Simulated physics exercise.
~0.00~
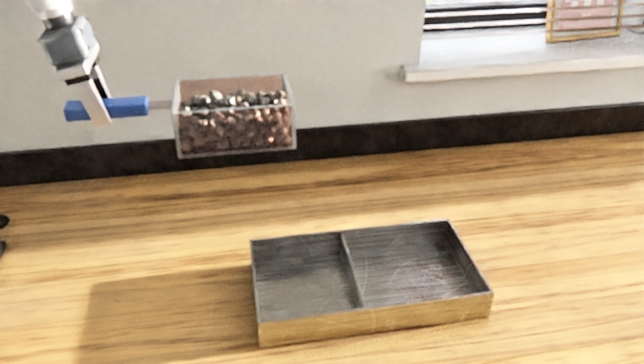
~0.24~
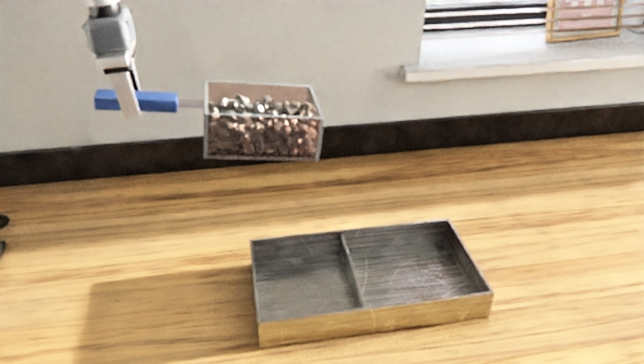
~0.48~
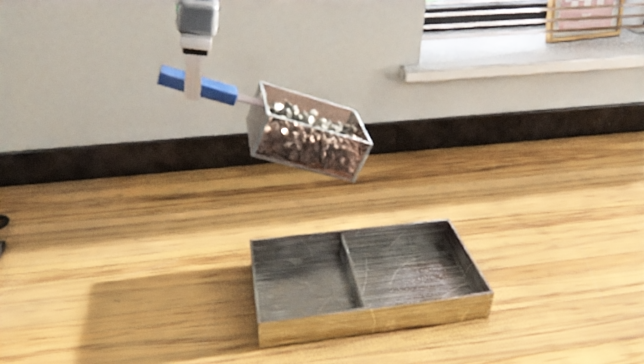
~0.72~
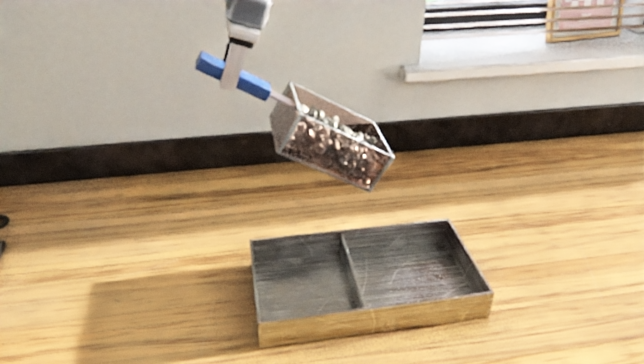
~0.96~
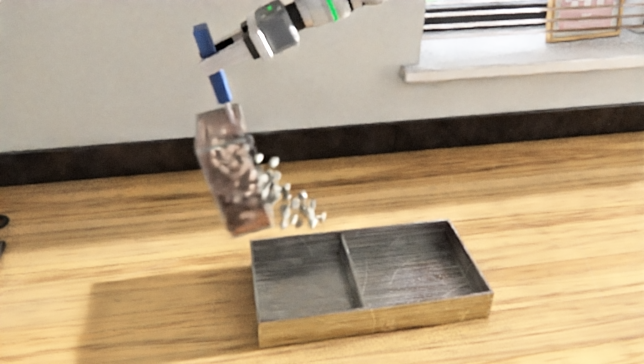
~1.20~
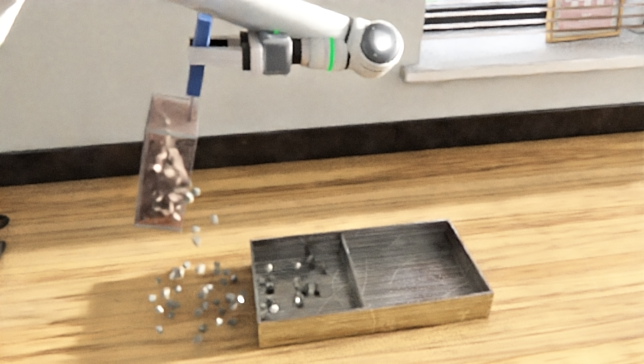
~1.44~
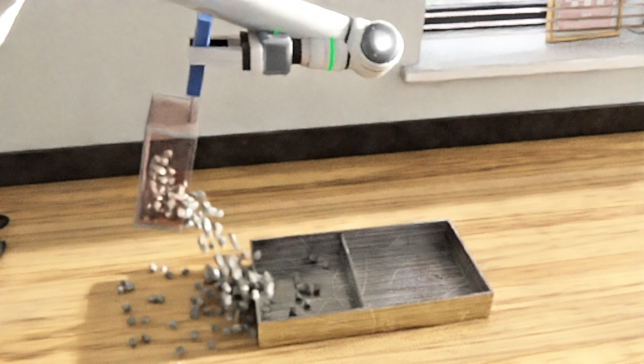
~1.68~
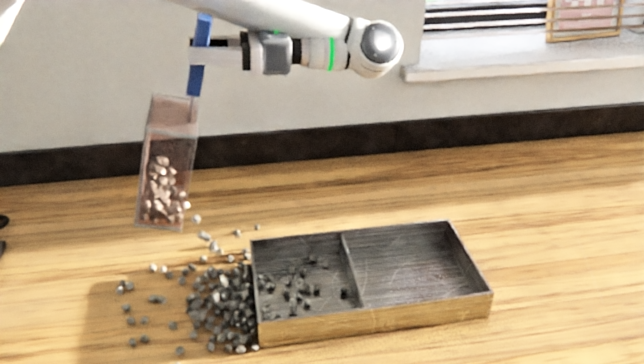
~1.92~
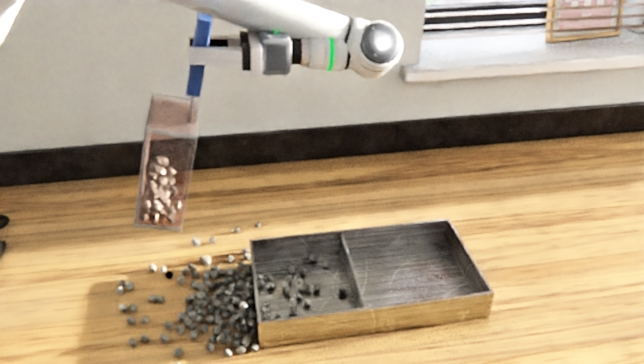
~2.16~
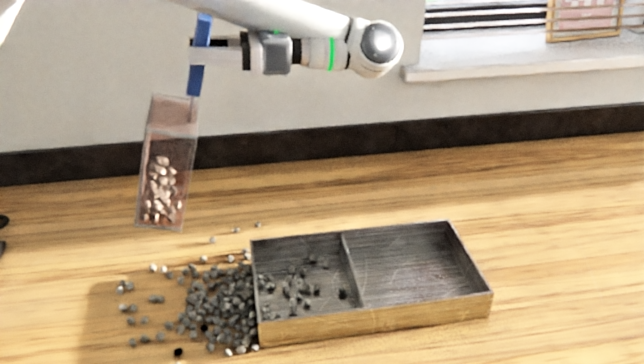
A robot arm holding a clear box of small grey and coppery pebbles by a blue handle carries it rightward above a light wooden table, seen from slightly above. Below sits a shallow, grey-lined tray with a divider, before a pale wall with a window ledge at upper right. The box tips forward as it nears the tray, then swings back left and steeply downward, spilling pebbles. Some land in the tray's left part, but most pour onto the table beside it. The arm stops, leaving a heap against the tray's left side, the right part empty and some pebbles still in the tilted box.
